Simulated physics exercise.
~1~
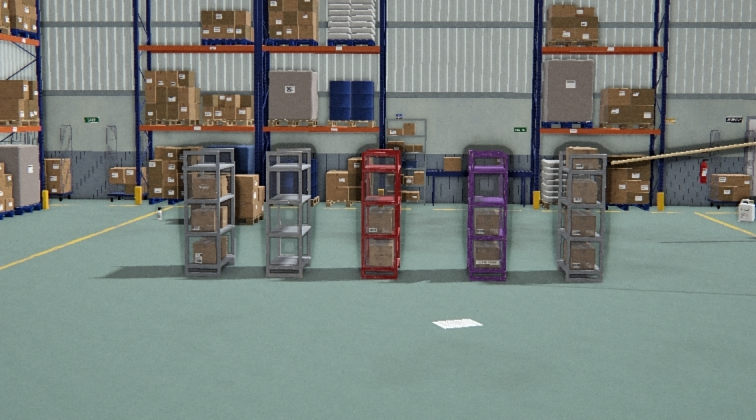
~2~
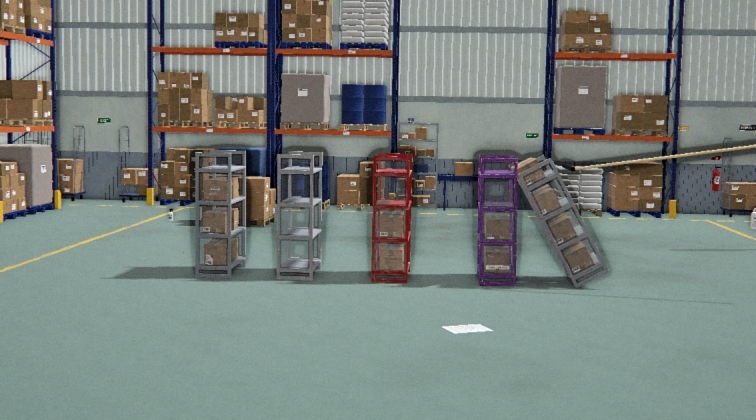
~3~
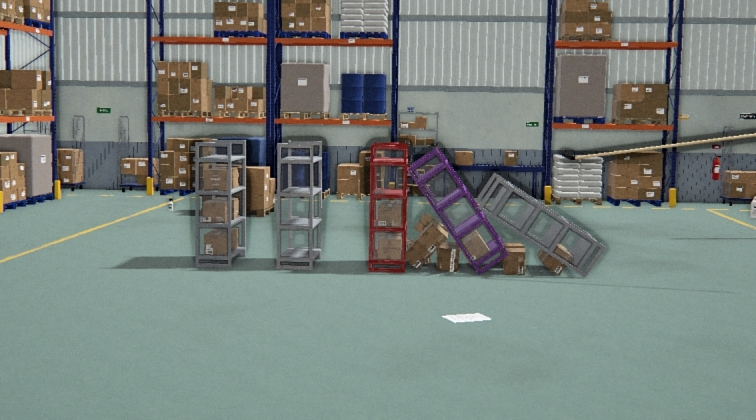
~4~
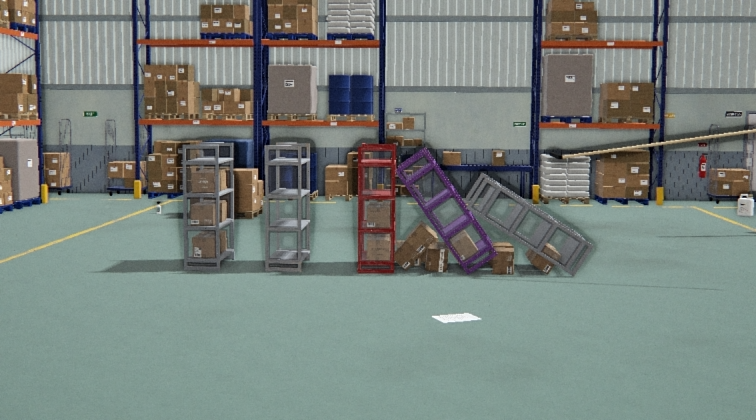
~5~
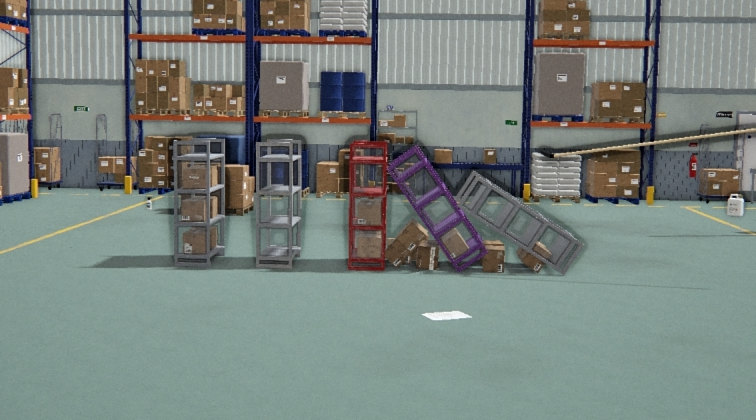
The clip shows five shelving racks lined up in a warehouse as a pole at the right meets the rightmost grey one, which topples left into the purple rack. Cartons spill, and the purple rack ends leaning against the upright red one, with two grey racks still standing.
